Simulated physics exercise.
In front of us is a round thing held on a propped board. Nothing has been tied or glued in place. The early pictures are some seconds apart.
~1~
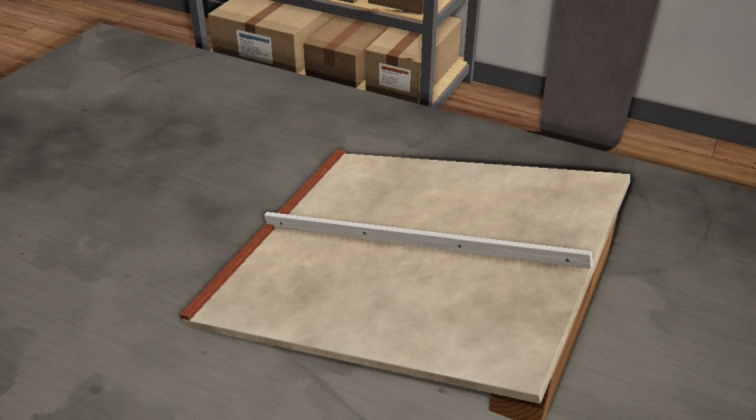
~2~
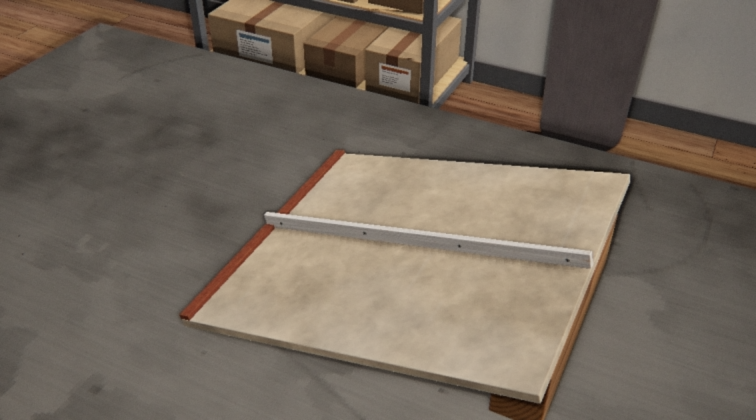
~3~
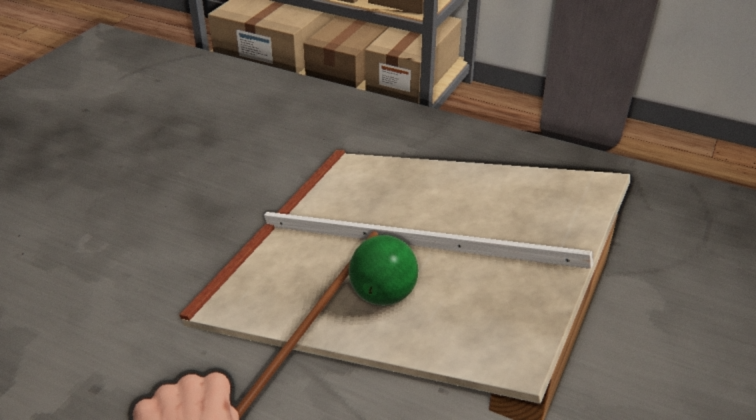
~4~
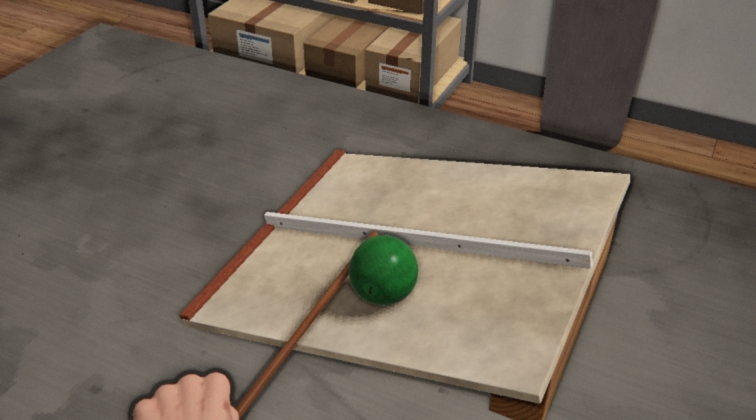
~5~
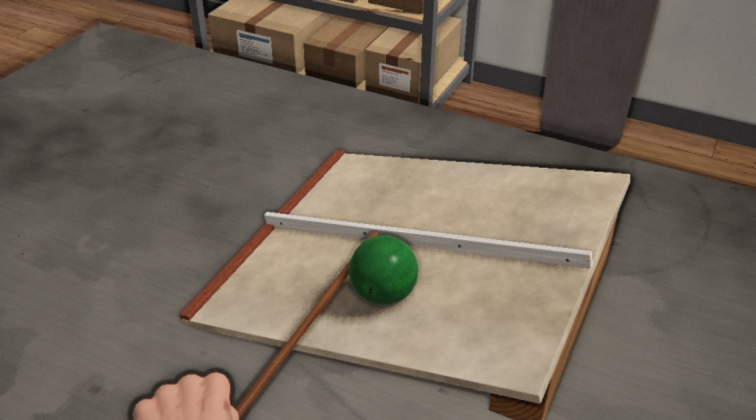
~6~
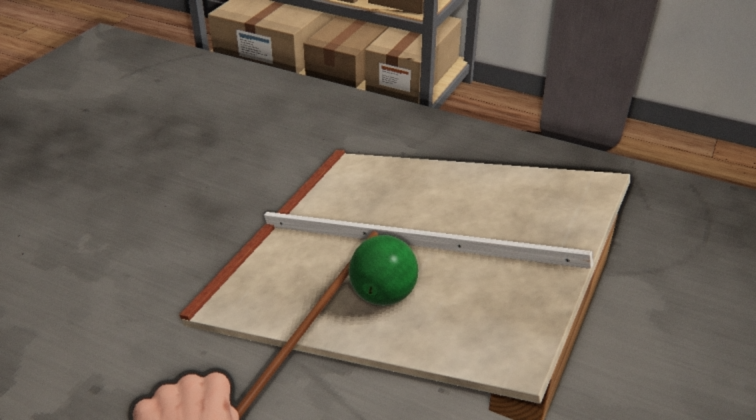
A hand holds a stick against a green ball on a tilted board, staying still.
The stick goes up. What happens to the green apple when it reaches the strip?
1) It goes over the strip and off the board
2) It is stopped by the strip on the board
Option 1: It goes over the strip and off the board.
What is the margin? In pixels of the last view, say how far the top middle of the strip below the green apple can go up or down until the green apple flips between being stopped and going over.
Shift approx. 8 px, direction up.
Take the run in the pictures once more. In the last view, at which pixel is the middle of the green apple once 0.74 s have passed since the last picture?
I'd look for it close to (169, 237).
Then, 0.74 s after the last picture, green apple off the board near (169, 237).
By the end, the green apple goes over the end.
